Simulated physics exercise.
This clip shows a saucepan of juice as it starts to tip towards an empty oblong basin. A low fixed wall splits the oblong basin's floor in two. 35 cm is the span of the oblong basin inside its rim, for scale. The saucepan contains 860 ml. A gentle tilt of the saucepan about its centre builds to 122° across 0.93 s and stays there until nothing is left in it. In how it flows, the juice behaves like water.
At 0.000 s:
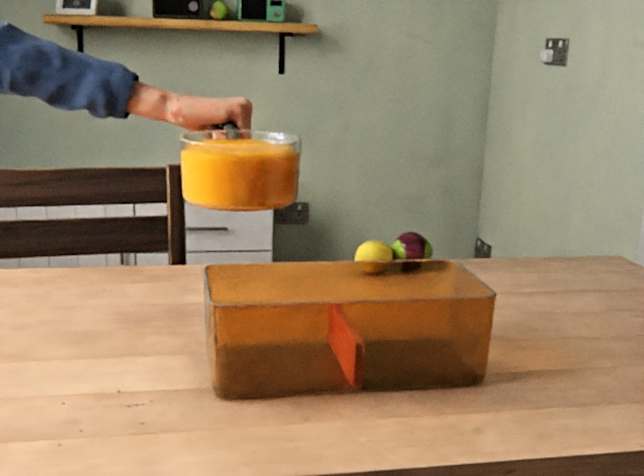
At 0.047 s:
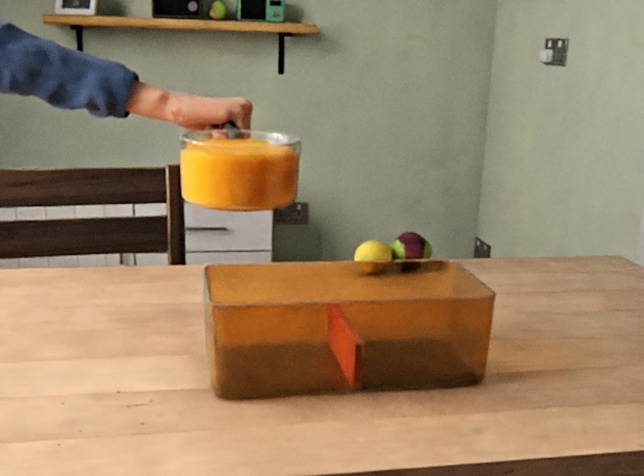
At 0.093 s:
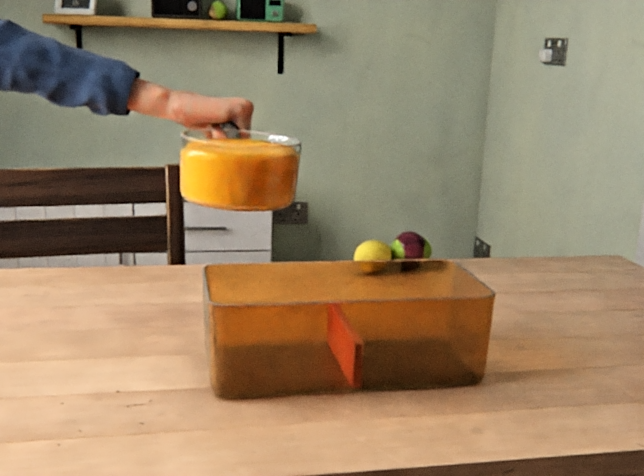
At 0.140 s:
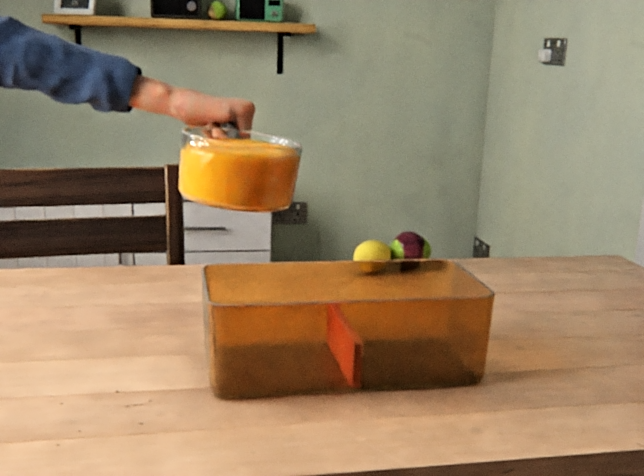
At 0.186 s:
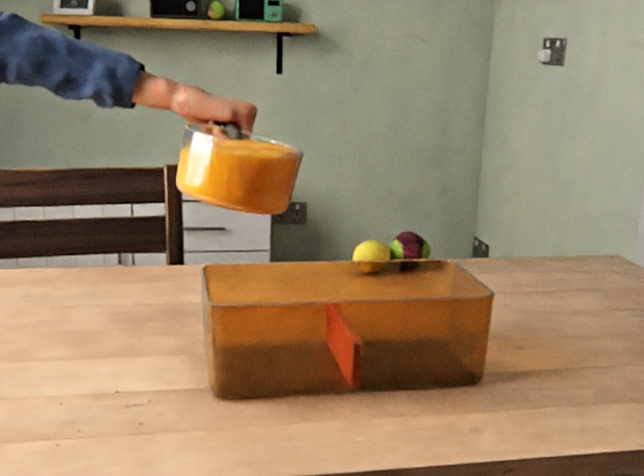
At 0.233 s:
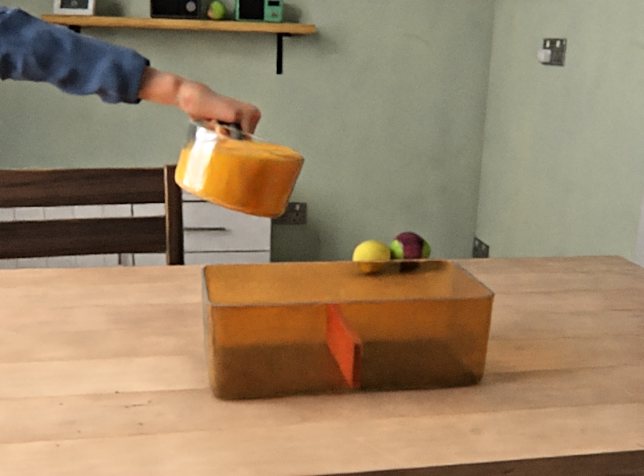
In a room with pale green walls, a hand holds a clear saucepan of orange juice above an empty, amber-tinted oblong basin on a wooden table. The saucepan stays nearly level at first, then the hand tilts it gradually to the right, lowering its right edge while the basin remains still.
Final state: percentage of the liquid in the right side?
Approximately 44 %.
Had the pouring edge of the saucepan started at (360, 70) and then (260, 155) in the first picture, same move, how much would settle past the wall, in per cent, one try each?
Try 1: Approx. 95 %; try 2: Approx. 5 %.
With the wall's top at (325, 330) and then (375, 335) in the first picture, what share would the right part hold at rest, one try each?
I'd say 70 percent on the first go, 10 percent on the next.
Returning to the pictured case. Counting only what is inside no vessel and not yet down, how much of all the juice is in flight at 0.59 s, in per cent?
Share: Roughly 40 per cent.
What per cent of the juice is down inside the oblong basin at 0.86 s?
About 92 %.
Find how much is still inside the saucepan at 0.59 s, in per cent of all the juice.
About 36 per cent.
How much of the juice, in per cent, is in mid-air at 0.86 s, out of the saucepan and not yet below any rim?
I'd put it at about 6 per cent of the liquid.
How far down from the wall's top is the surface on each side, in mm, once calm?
Left about 40 mm, while the right is about 44 mm.
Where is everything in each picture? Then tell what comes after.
The first frame shows tilt 0°; pouring edge (299, 140); surface from (183, 146) to (296, 147); the oblong basin's rim runs from (207, 285) to (475, 278); the wall's top is at (345, 322).
The second frame shows tilt 1°; pouring edge (299, 141); surface from (183, 147) to (296, 148).
The third frame shows tilt 3°; pouring edge (300, 143); surface from (183, 145) to (296, 148).
The fourth frame shows tilt 7°; pouring edge (300, 147); surface from (183, 146) to (297, 150).
The fifth frame shows tilt 12°; pouring edge (301, 152); surface from (184, 147) to (299, 151).
The sixth frame shows tilt 18°; pouring edge (302, 160); surface from (185, 148) to (301, 154); 1 per cent is over the edge.
After 0.59 s the tilt is 86° and 35 per cent is still to pour, 5 is left of the wall and 19 right of it.
After 0.86 s the tilt is 120° and 2 per cent is still to pour, 49 is left of the wall and 43 right of it.
After 1.13 s the tilt is 122° and 0 per cent is still to pour, 54 is left of the wall and 44 right of it.
After 1.43 s the tilt is 122° and 0 per cent is still to pour, 54 is left of the wall and 44 right of it.
In the end 54 per cent lies left of the wall, 44 right of it and 2 outside.
